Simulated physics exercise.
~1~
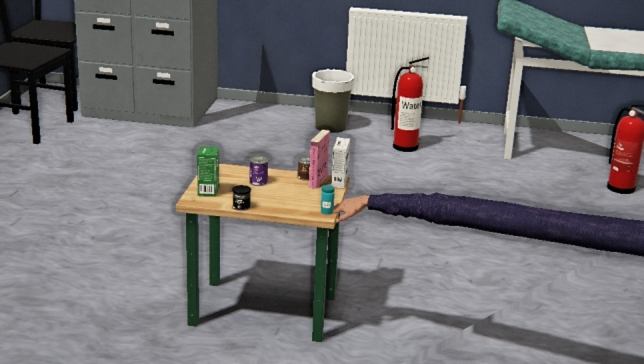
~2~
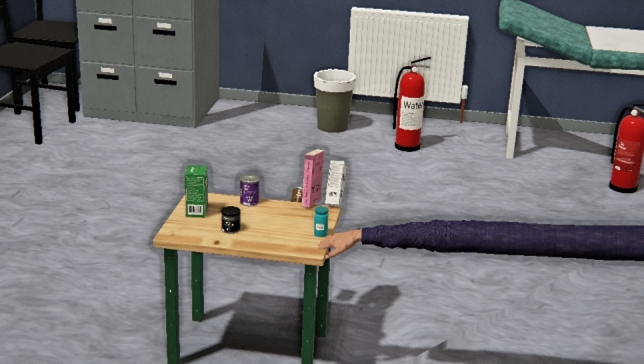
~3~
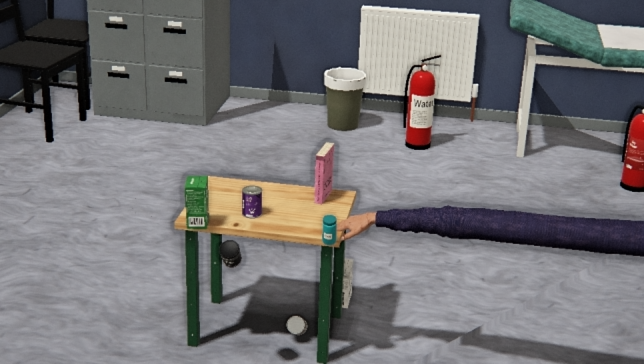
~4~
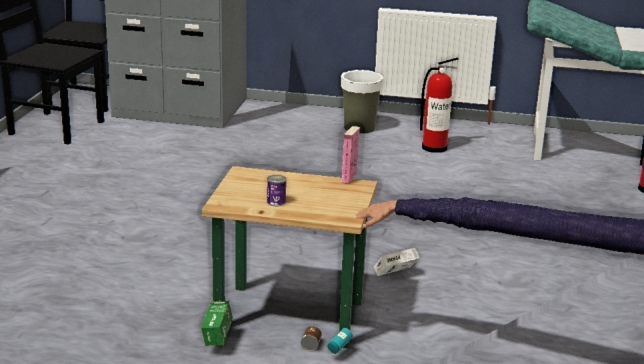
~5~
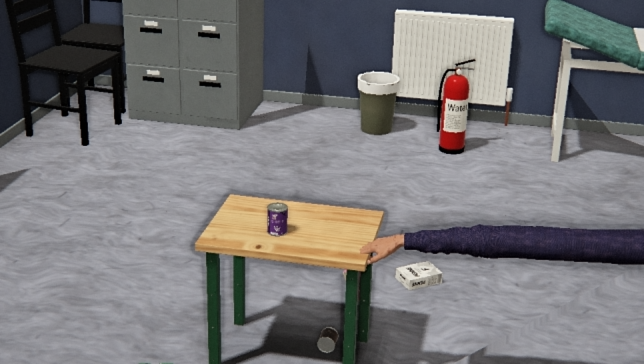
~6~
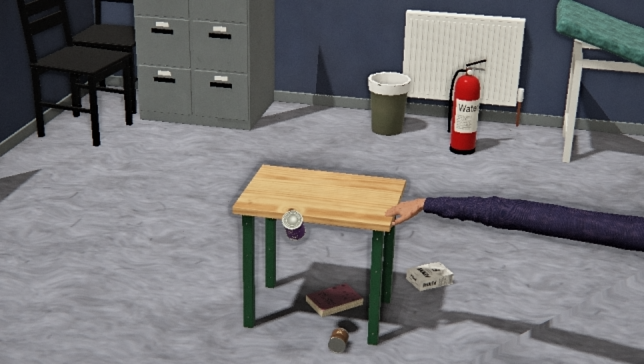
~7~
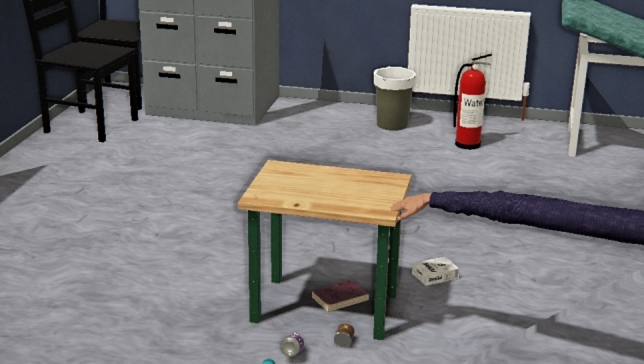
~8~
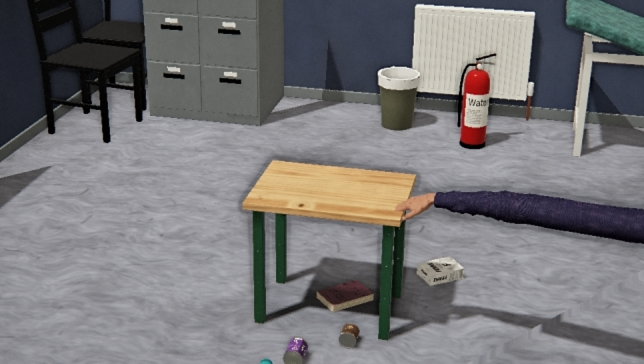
The footage shows a hand at the end of a long dark sleeve gripping a small wooden table and jerking it about, while cartons, tins, a shaker and a pink book topple off. The green carton falls before the purple tin, which drops last, leaving the tabletop bare and items scattered on the floor.
